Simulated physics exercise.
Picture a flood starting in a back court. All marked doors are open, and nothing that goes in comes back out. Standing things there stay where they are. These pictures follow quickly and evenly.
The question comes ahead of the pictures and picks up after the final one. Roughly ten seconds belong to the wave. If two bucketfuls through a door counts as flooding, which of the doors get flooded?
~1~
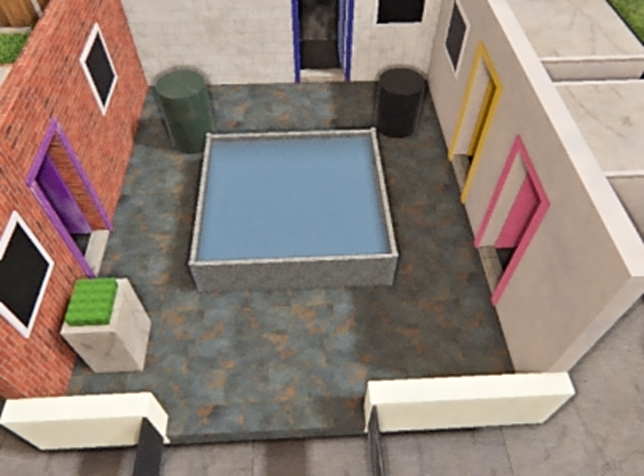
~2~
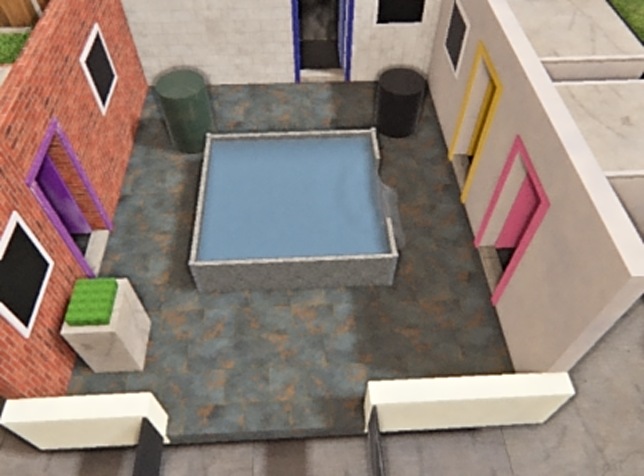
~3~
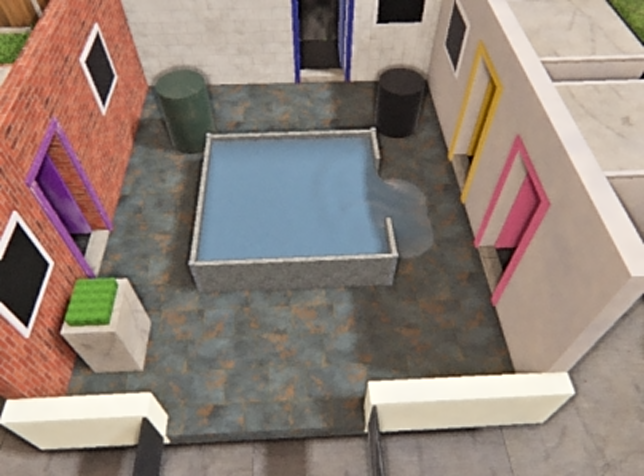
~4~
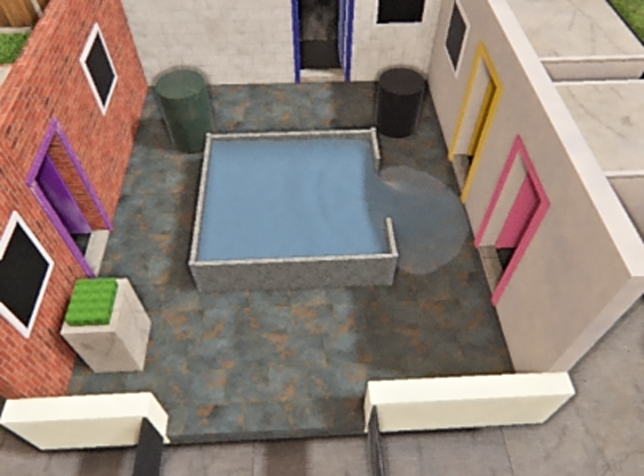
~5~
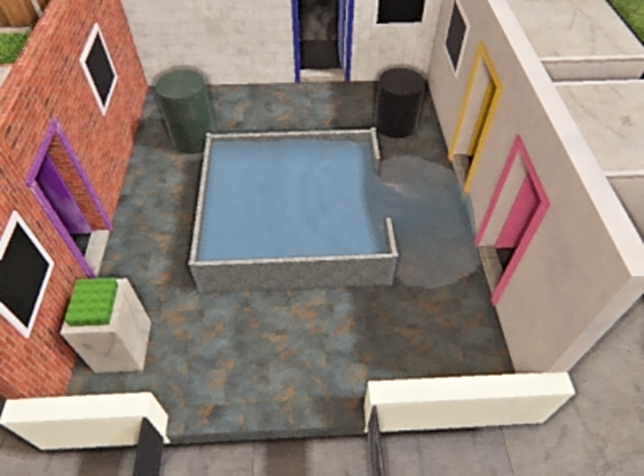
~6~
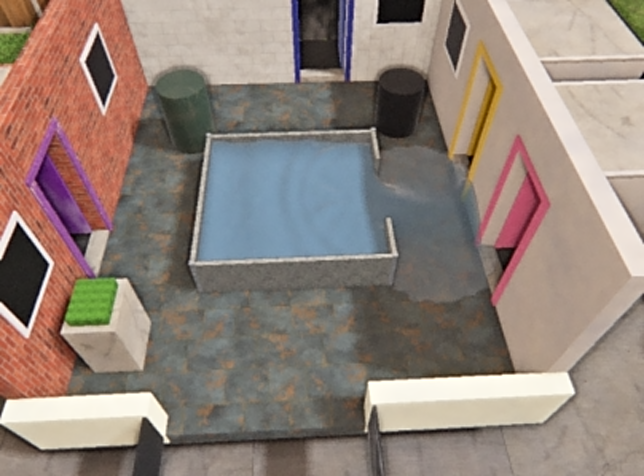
The purple door does not get flooded; the yellow door gets flooded; the blue door does not get flooded; the pink door gets flooded.
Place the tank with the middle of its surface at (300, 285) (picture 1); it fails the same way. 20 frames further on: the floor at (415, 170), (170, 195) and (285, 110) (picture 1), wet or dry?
First spot swamped, second bare, third bare.
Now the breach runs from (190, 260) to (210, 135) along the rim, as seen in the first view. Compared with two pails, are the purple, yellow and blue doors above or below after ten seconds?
The purple door exceeds the mark; the yellow door falls short; the blue door falls short.
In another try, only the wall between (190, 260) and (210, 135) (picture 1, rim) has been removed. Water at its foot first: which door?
The purple door.
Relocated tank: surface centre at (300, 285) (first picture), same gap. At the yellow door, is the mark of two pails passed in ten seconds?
As far as I can tell, yellow stays within limits.
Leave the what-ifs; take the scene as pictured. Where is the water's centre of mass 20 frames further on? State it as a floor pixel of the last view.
About (340, 218) in the last view.
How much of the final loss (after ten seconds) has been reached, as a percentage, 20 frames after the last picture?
Roughly 50 percent.
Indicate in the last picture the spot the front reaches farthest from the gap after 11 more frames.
I'd say at around (422, 80).
A moment on, water covers 15 % of the floor; the purple door not reached, the yellow door over two buckets in, the blue door not reached, the pink door over two buckets in.
Next, water covers 25 % of the floor; the purple door not reached, the yellow door far over two buckets in, the blue door not reached, the pink door far over two buckets in.
Then, water covers 50 % of the floor; the purple door not reached, the yellow door far over two buckets in, the blue door wet at the sill, nothing in, the pink door far over two buckets in.
Later, water covers 90 % of the floor; the purple door wet at the sill, nothing in, the yellow door far over two buckets in, the blue door wet at the sill, nothing in, the pink door far over two buckets in.
In the end, water covers 100 % of the floor; the purple door under two buckets in, the yellow door far over two buckets in, the blue door wet at the sill, nothing in, the pink door far over two buckets in.
